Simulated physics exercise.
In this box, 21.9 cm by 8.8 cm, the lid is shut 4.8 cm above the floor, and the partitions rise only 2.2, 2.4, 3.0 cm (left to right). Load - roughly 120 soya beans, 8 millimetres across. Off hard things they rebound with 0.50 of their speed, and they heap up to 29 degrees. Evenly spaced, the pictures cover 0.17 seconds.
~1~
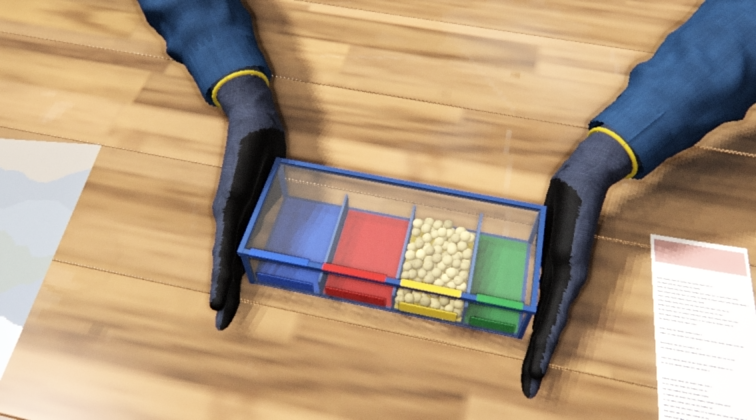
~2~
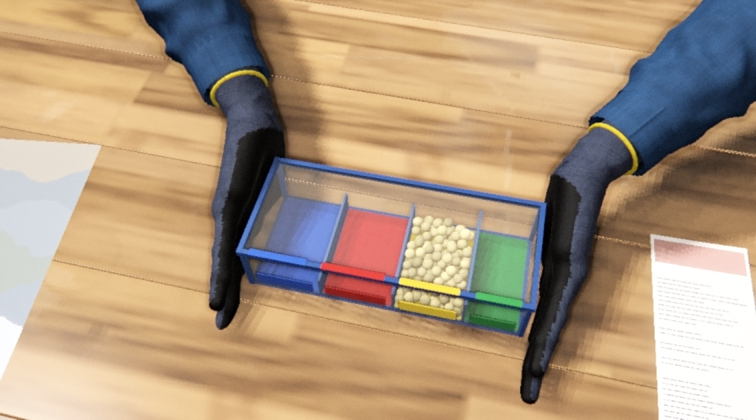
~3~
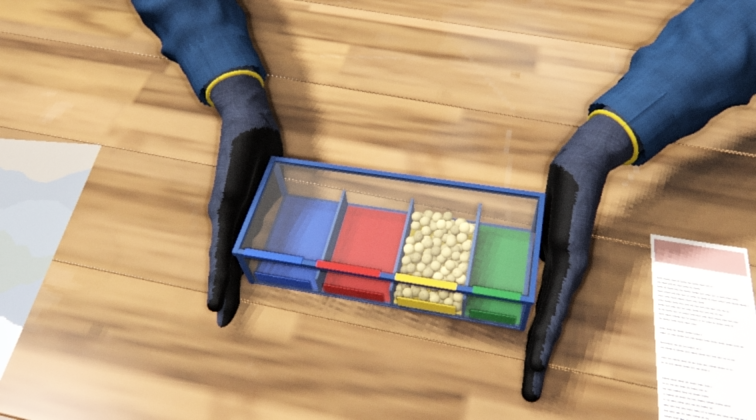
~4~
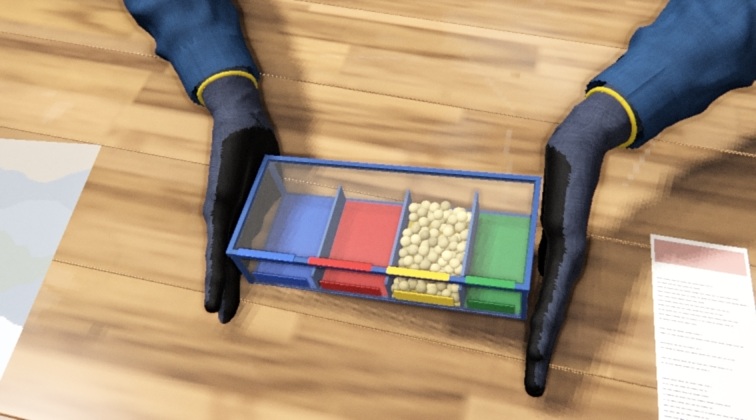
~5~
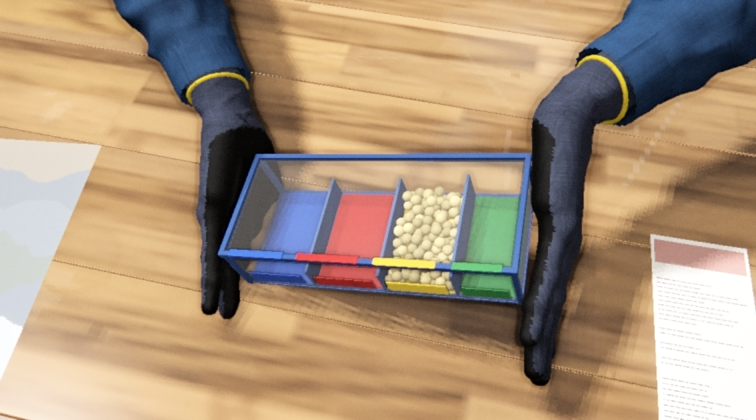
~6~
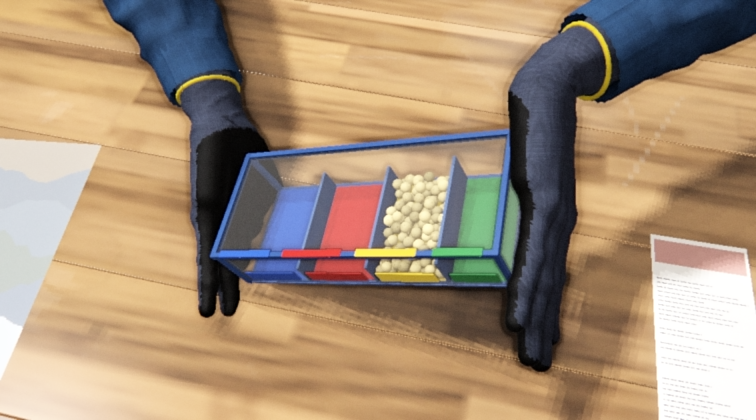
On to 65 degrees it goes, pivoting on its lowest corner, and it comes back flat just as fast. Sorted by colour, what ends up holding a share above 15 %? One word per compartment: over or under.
Red over, blue over, green under, yellow over.
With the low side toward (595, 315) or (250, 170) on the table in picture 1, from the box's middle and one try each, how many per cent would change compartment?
The share comes to roughly 10 in a hundred, then roughly 50 in a hundred.
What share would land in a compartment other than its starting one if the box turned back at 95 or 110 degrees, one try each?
Close to 95 in a hundred first, and 100 in a hundred second.
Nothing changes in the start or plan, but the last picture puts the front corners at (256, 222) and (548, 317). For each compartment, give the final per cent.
Per cent at the end: Red 0; blue 0; green 5; yellow 95.
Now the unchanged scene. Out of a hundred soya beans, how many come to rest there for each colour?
The red one ends with 20, blue with 30, green with 0 and yellow with 50 per cent.
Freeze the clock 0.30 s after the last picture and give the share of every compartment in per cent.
Red 25, blue 0, green 0, yellow 75.
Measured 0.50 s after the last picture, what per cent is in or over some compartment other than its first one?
Share: Approx. 50 %.
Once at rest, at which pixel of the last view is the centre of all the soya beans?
Estimated resting centre: Around (389, 278).
Then, 0.30 s after the last picture, tilt 63 degrees; red 25 %, yellow 75 %.
Then, 0.50 s after the last picture, tilt 23 degrees; red 20 %, blue 30 %, yellow 50 %.
Then, 0.82 s after the last picture, tilt 0 degrees; red 20 %, blue 30 %, yellow 50 %.
In the end, red 20 %, blue 30 %, green 0 %, yellow 50 %.
